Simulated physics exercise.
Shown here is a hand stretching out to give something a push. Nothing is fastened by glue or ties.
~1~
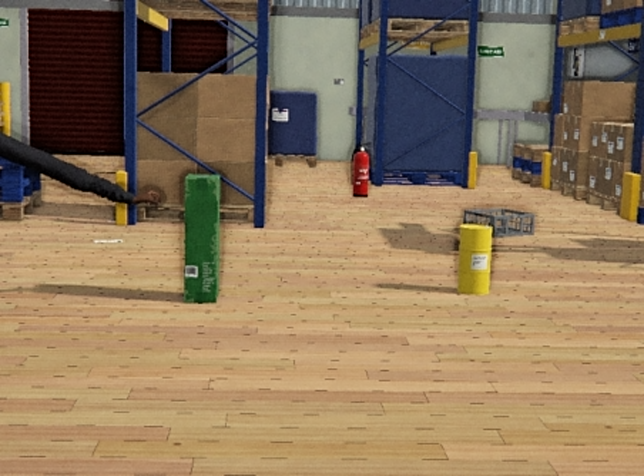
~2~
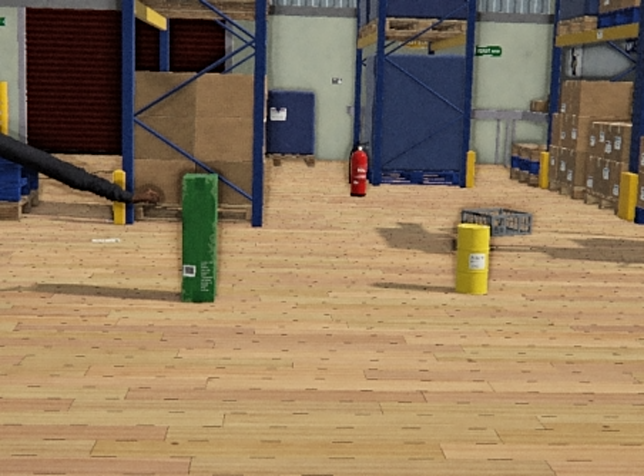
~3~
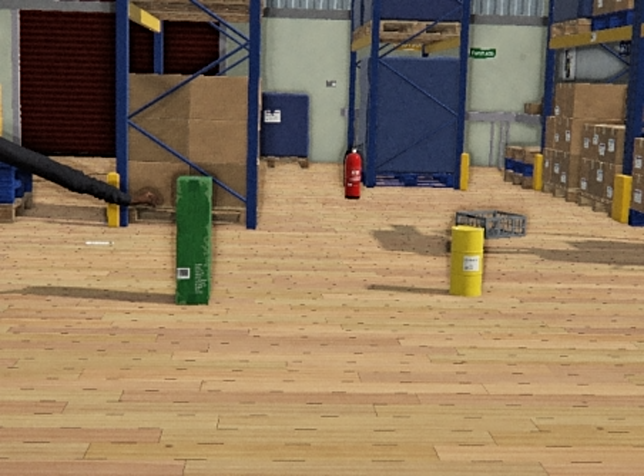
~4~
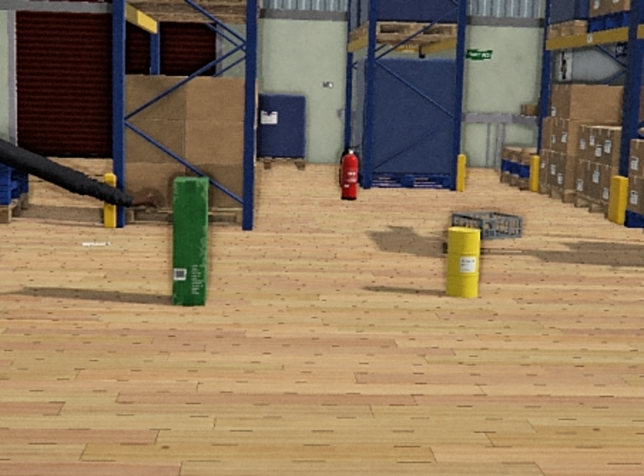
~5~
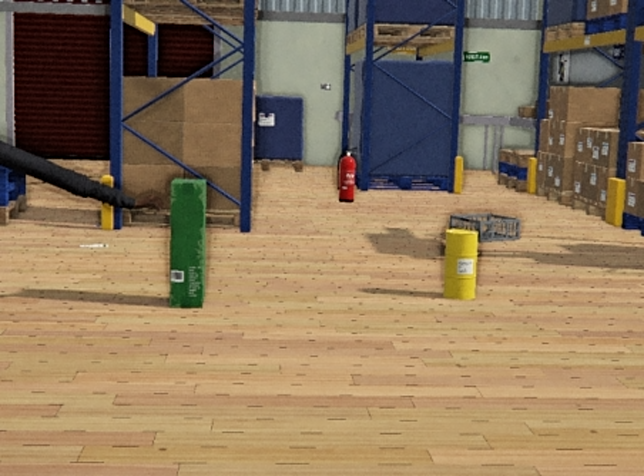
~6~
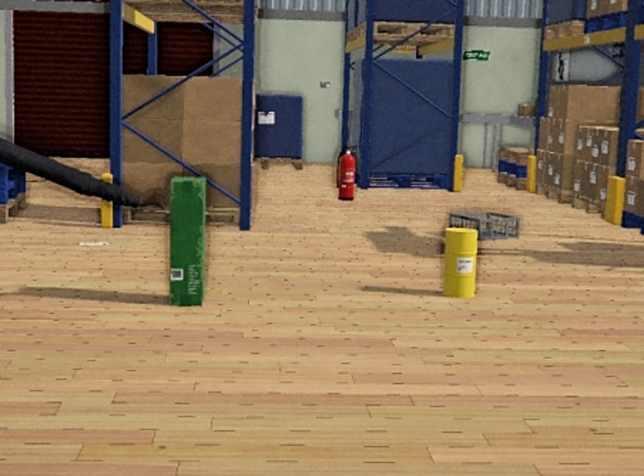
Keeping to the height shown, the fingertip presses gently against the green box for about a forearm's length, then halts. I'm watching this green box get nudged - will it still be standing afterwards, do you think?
No. It is brought down.
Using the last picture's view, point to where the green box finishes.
Close to (270, 288) in the last picture.
Then, 0.60 s past the last view, green box rocked 11° from its first pose near (201, 239).
Then, 1.20 s past the last view, green box rocked 38° from its first pose near (230, 245).
Then, 1.40 s past the last view, green box rocked 74° from its first pose near (260, 272).
Then, 1.50 s past the last view, green box on its side near (270, 285).
Finally, down or leaning hard on the floor, green box. Final places as the last picture's camera would see them, green box near (270, 288).
